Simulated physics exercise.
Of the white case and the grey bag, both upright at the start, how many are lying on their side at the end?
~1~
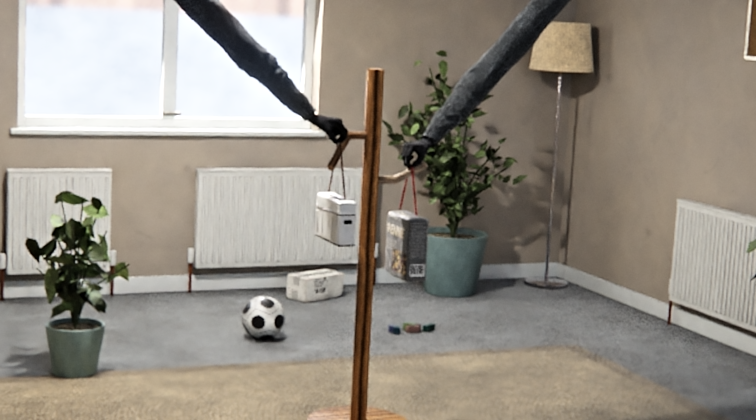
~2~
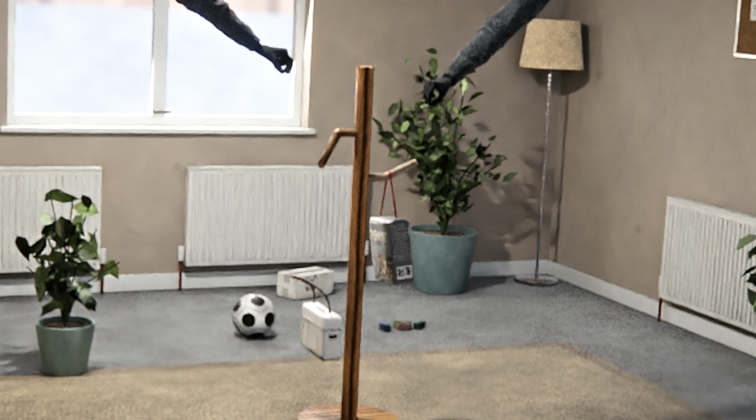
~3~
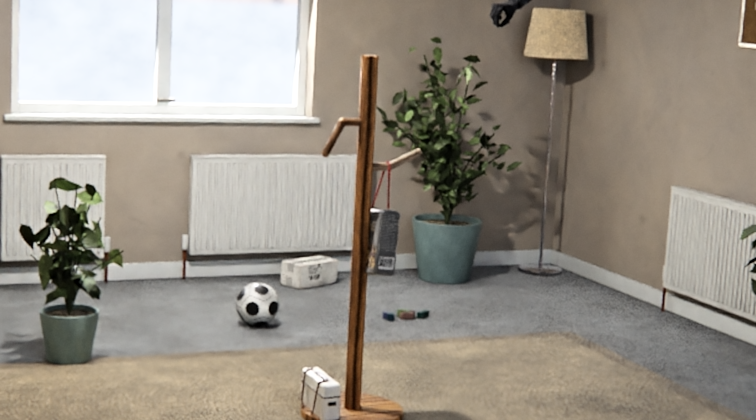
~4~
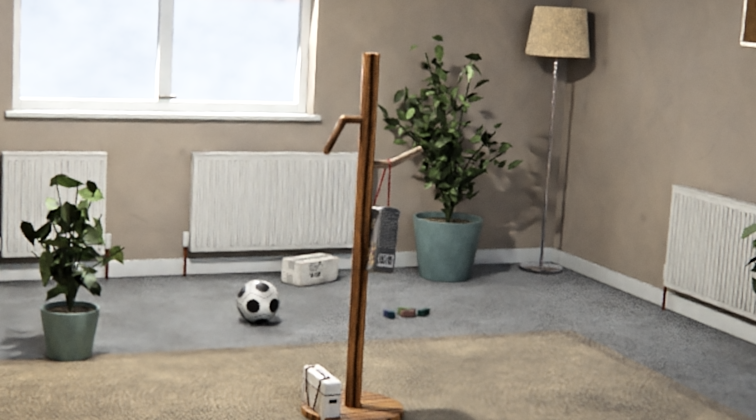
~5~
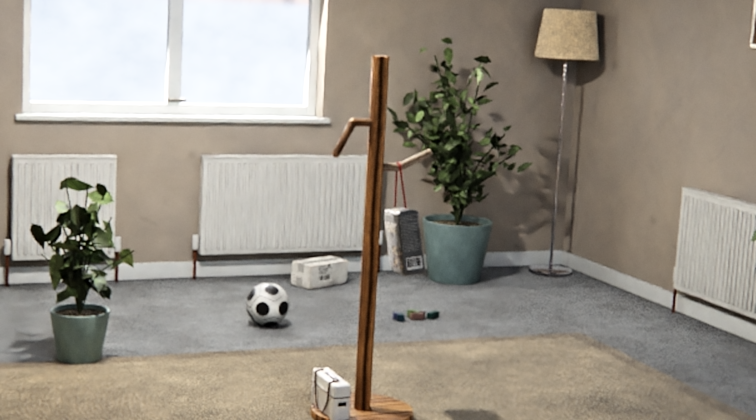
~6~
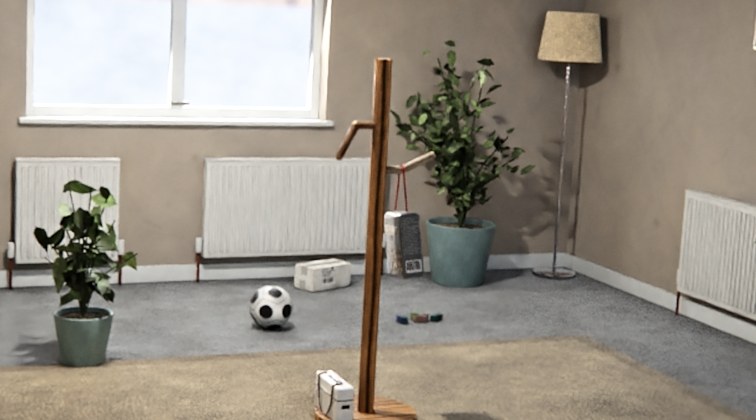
None of them. The white case ends upright on the floor by the foot of the stand, and the grey bag is still hanging.
Hands releasing a white case and grey bag on a coat stand, the case dropping to the floor, the bag still hanging.
